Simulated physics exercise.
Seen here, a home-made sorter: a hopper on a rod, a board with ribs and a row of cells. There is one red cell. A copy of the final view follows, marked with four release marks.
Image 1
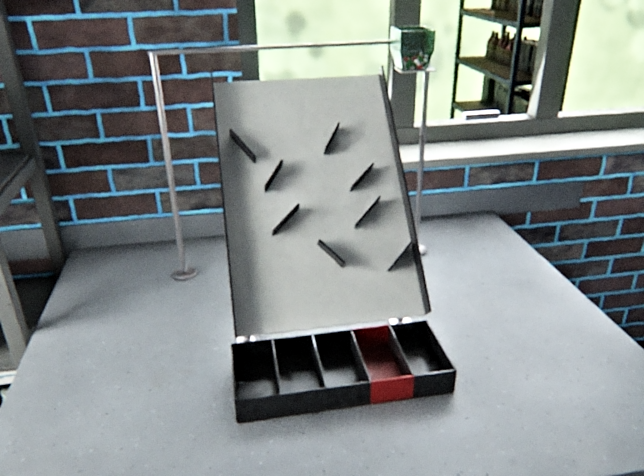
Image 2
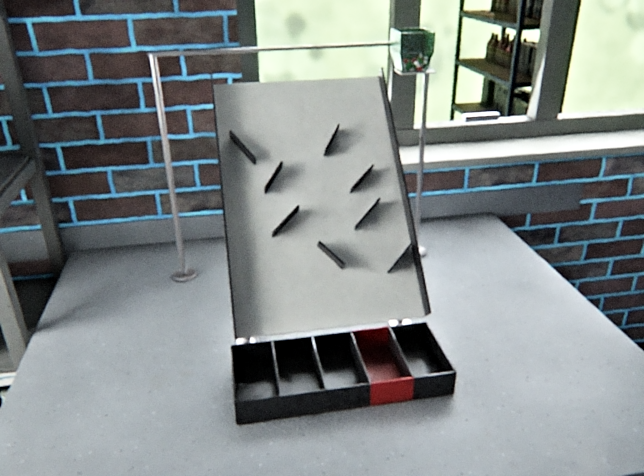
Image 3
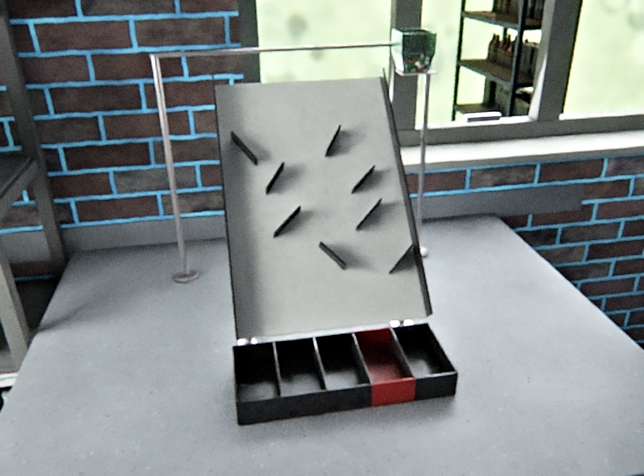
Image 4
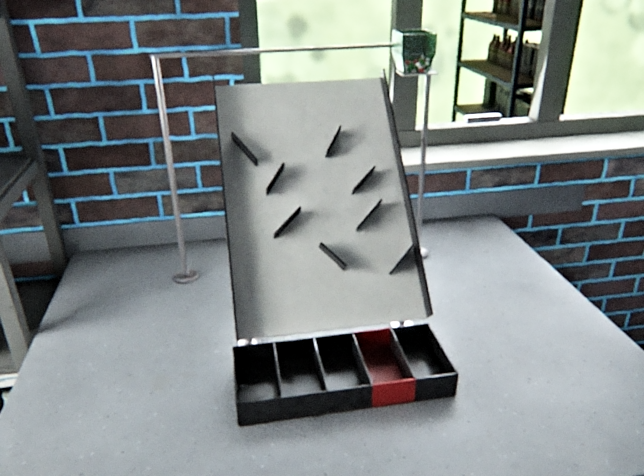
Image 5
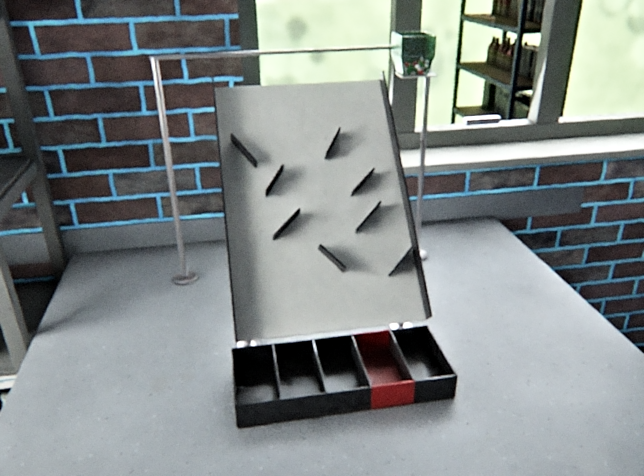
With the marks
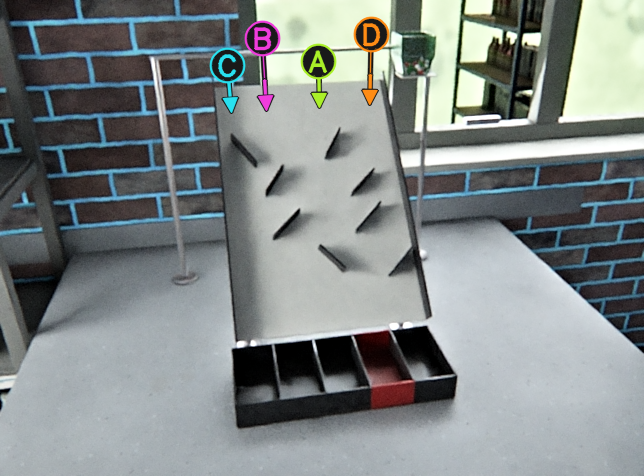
A tilted gray board with small dark ribs stood above a row of black cells, one of them red, while a small greenish hopper stayed on its rod and nothing noticeably moved.
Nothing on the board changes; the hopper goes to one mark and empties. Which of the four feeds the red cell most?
Take D.
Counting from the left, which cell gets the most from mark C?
It is the first one.
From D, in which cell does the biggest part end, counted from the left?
The fourth from the left.
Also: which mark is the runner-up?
A it is.
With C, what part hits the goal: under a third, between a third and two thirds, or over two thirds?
Mark C gives under a third.
On the marked copy, mark A meets the board at (319, 102); mark B meets the board at (266, 105); mark C meets the board at (231, 107); mark D meets the board at (369, 99).
Choosing A, roughly a quarter in the red cell, roughly two thirds in other cells, about a tenth outside the box.
Choosing B, about a tenth in the red cell, the larger part in other cells, about a tenth outside the box.
Choosing C, not one piece in the red cell, the larger part in other cells, about a tenth outside the box.
Choosing D, the larger part in the red cell, roughly a quarter in other cells.
